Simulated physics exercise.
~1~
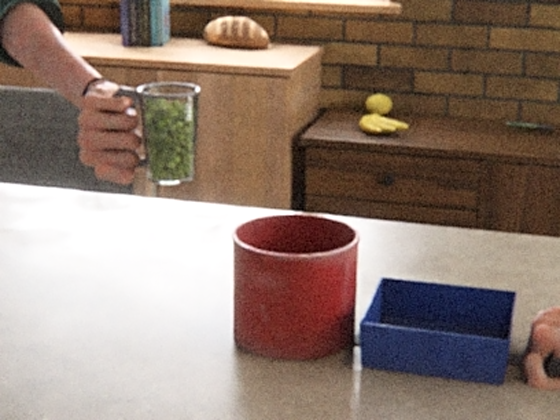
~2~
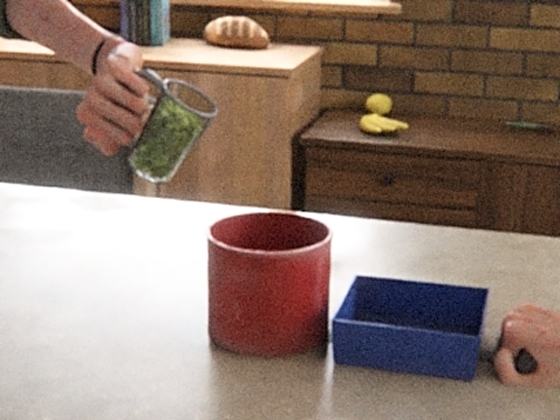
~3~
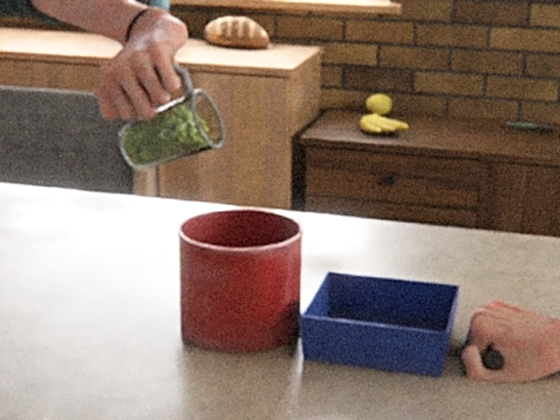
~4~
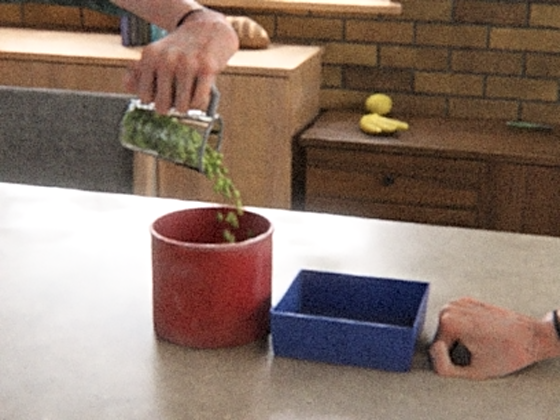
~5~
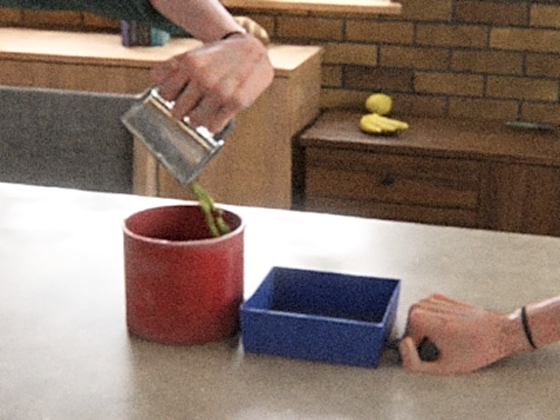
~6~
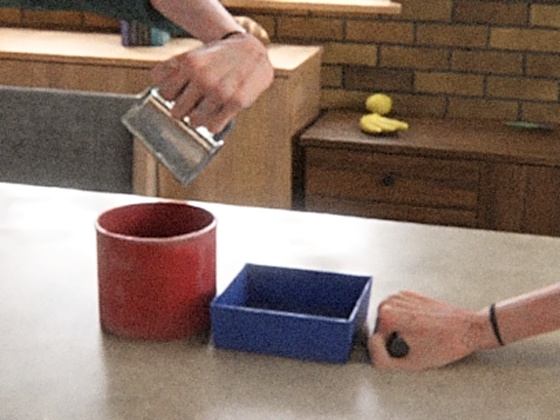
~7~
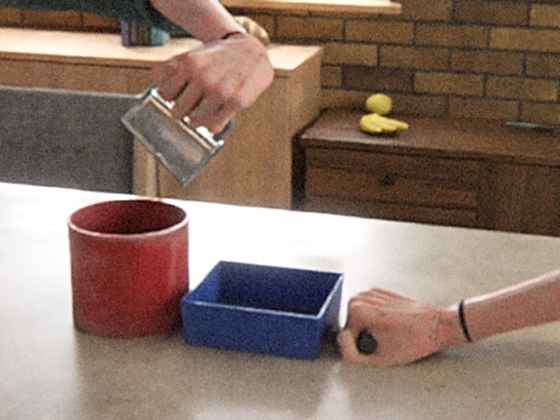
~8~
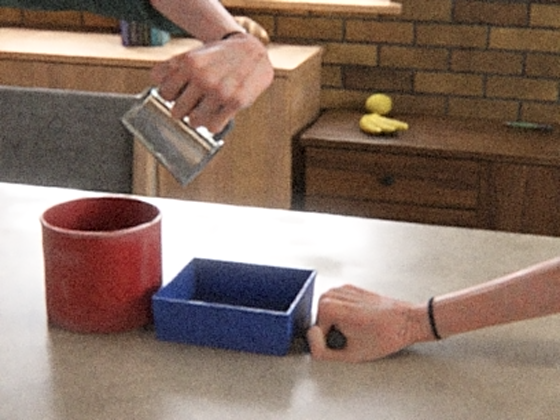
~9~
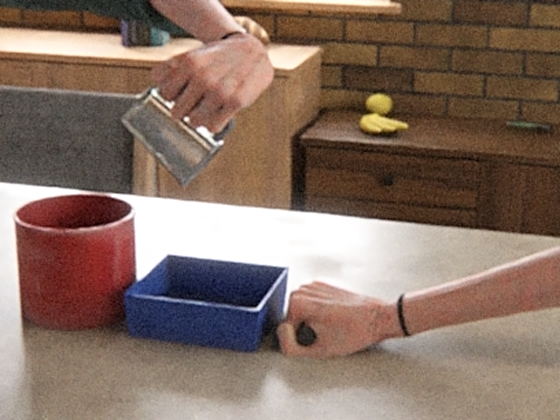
A hand tips green peas from a cup into a red pot sliding left beside a blue tin.
